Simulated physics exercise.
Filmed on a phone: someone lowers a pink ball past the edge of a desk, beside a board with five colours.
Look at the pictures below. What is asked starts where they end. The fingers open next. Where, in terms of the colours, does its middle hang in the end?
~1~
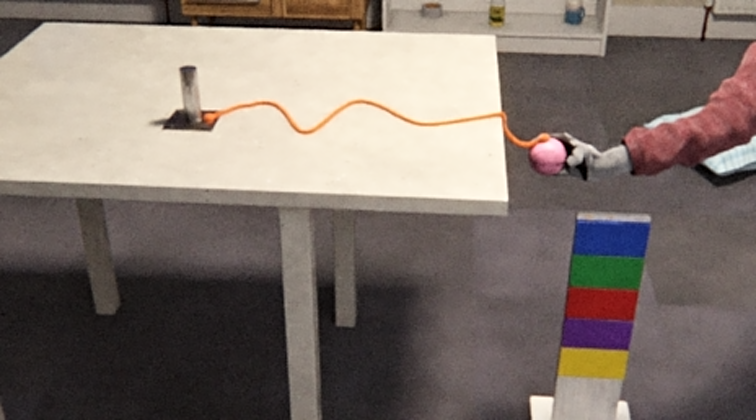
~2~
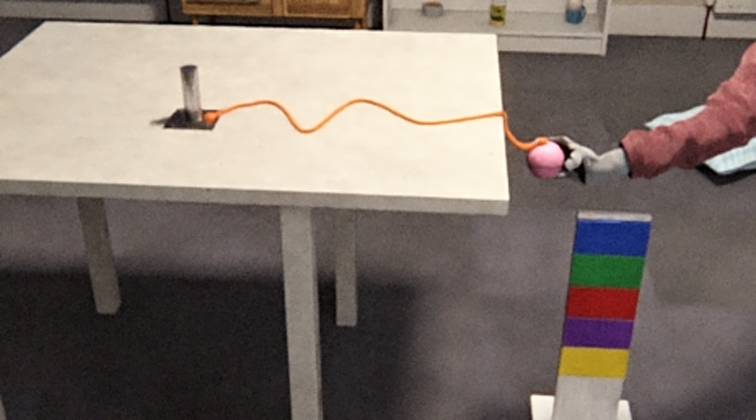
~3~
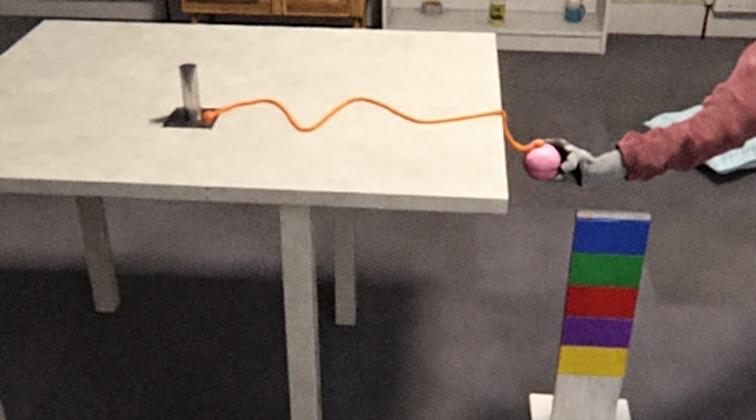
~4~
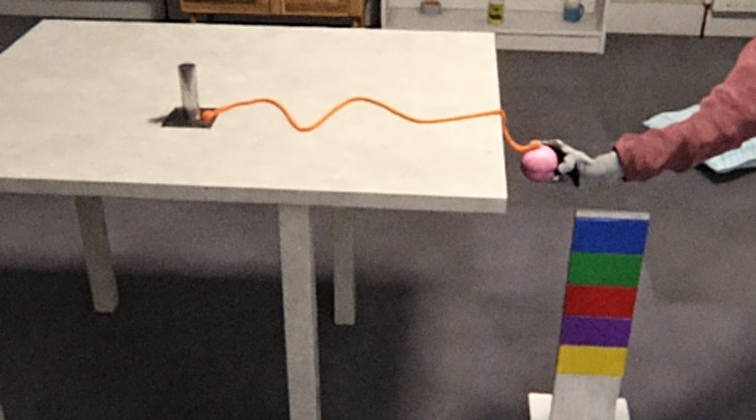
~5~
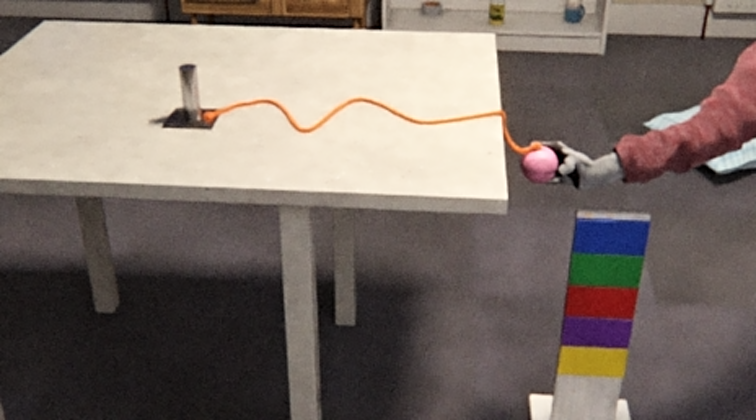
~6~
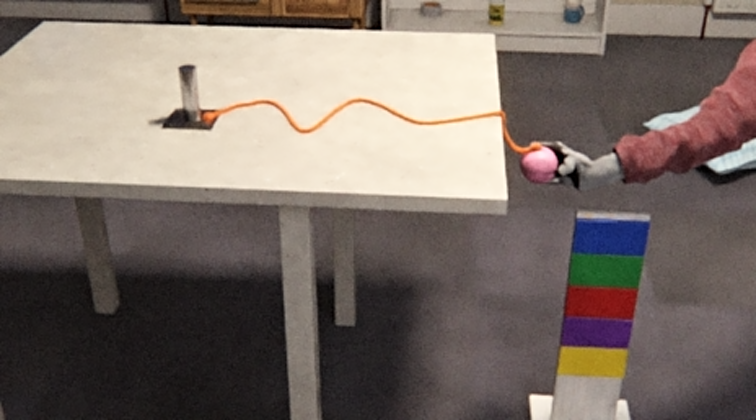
The red one.
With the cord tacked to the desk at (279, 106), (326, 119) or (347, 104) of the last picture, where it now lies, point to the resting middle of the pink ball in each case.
Estimated spots in sequence: (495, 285), (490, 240), (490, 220).
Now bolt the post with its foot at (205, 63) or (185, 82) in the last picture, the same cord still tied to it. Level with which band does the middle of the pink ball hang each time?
Case by case: Green, then green.
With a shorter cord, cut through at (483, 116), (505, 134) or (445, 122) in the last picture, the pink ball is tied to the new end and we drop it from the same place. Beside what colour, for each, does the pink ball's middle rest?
Blue; green; above them all.
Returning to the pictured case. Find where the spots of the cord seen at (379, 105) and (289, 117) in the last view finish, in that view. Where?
In that view they reach (489, 118) and (329, 118).
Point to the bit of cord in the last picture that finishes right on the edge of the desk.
In the last picture it is at roughly (388, 109).
A little later, ball near (482, 300); level with red.
Next, ball near (499, 303); level with red.
When it is over, ball near (489, 305); level with red. The cord holds its middle at red.
